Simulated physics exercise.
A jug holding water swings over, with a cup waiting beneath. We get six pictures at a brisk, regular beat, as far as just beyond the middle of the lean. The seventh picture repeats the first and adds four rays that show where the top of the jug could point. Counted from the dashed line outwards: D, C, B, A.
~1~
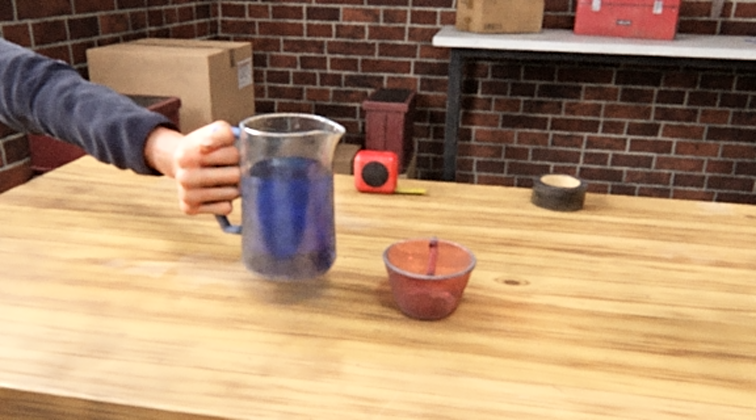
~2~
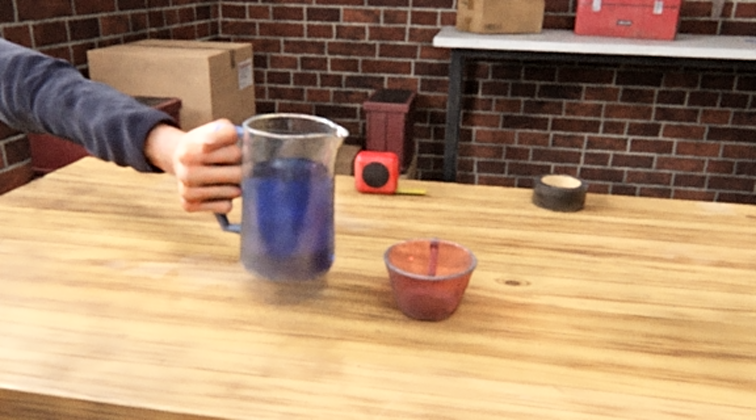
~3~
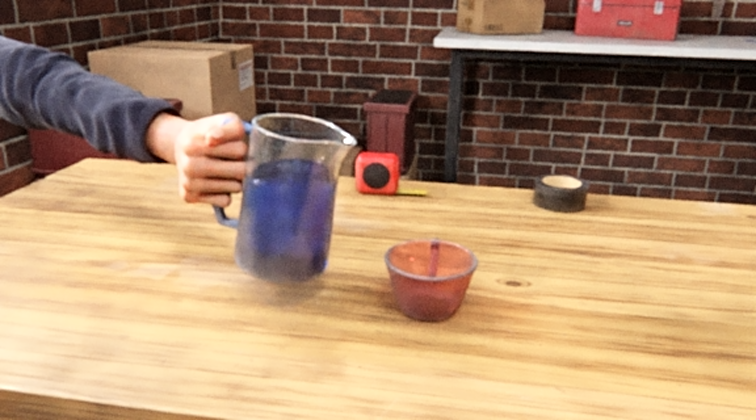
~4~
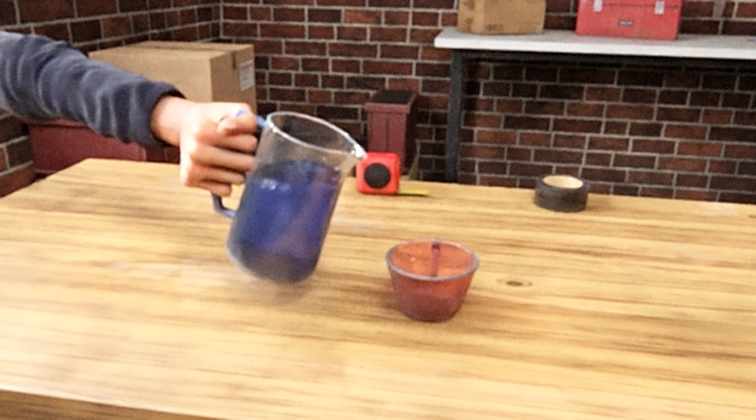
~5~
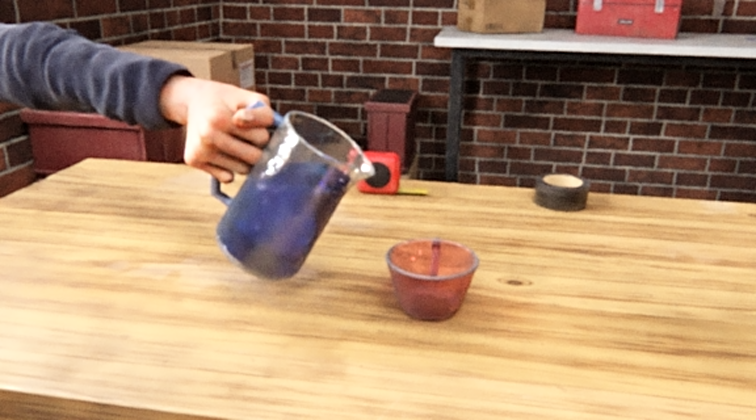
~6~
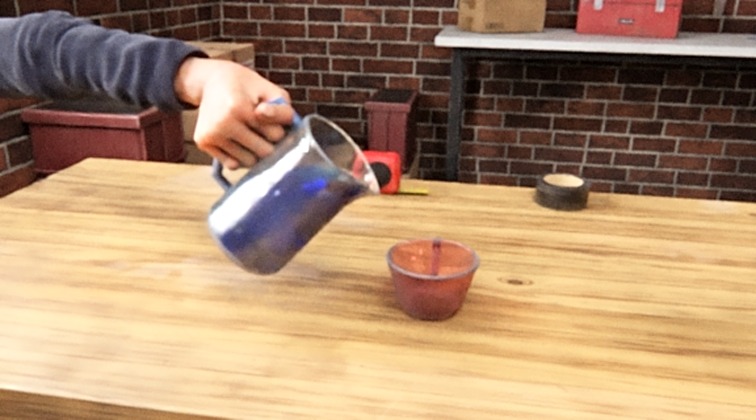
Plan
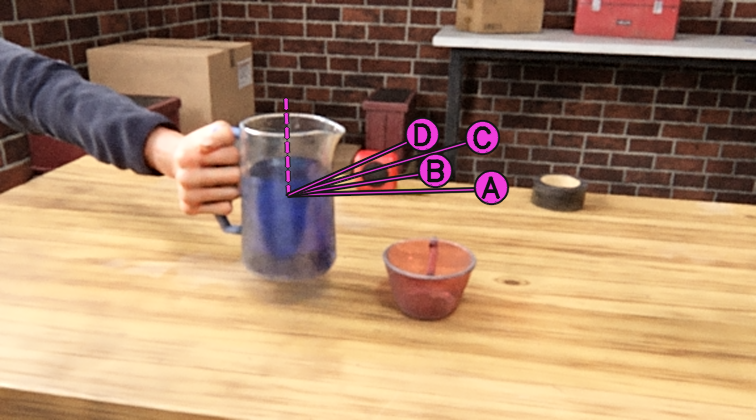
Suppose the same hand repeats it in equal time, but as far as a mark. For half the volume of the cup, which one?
Mark D.
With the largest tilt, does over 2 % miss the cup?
Yes, it does.
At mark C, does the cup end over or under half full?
Over.
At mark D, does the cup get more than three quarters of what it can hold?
No, it does not.
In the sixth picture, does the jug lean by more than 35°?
Yes.
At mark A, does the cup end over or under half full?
Over half.
On the marked copy, A at (474, 189); B at (418, 174); C at (466, 143); D at (407, 142).
With A, the cup is filled to the brim; 25 % of the water is spilt.
With B, the cup ends with about 88 % of what it can hold; 14 % of the water is spilt.
With C, the cup ends with about 83 % of what it can hold.
With D, the cup ends with about 47 % of what it can hold.
